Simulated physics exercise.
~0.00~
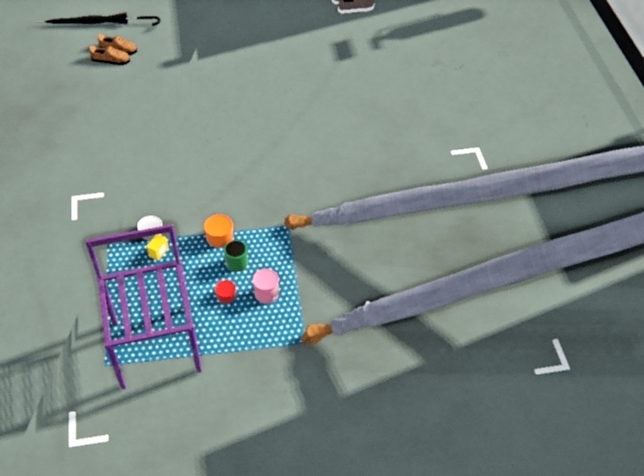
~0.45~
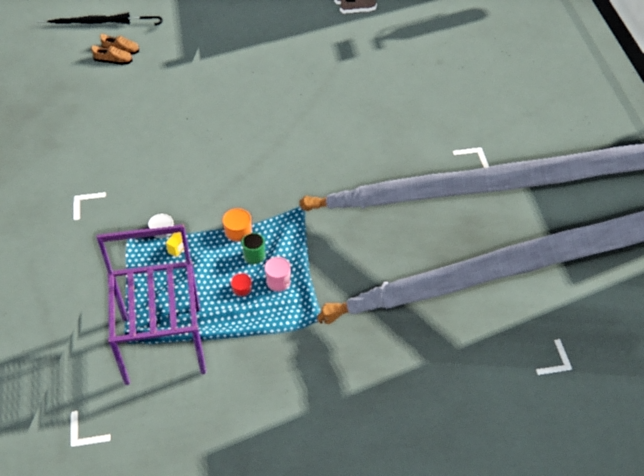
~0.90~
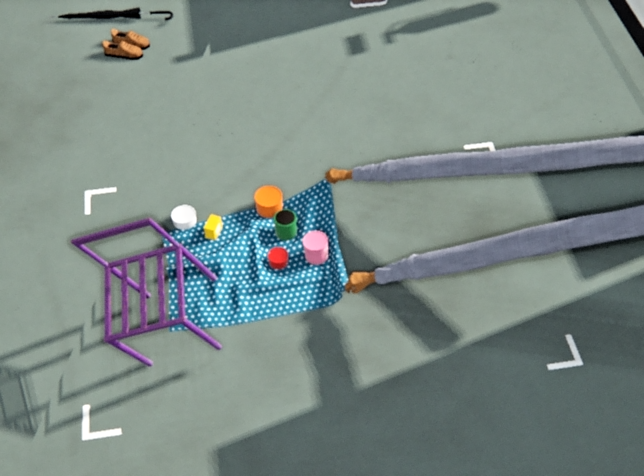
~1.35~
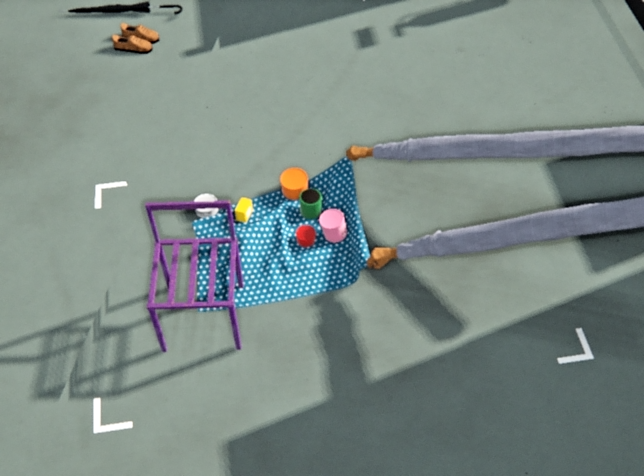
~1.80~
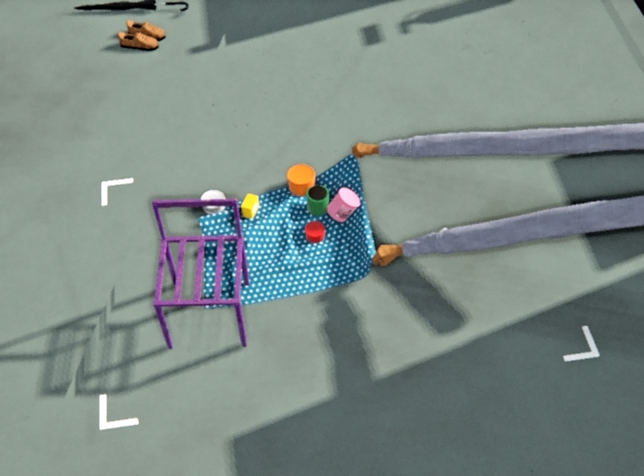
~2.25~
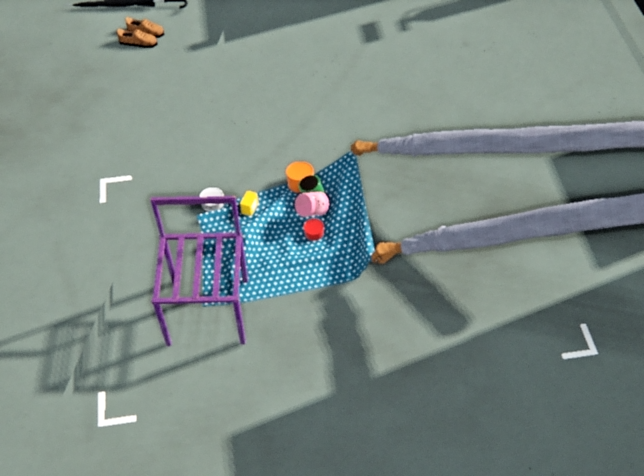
The footage shows two long grey-sleeved arms dragging a dotted blue sheet up and right across a floor, carrying colourful containers and a purple chair that tilts, then rights itself. The pink bucket then tips and shifts left, ending against the green pot, above the red bucket.
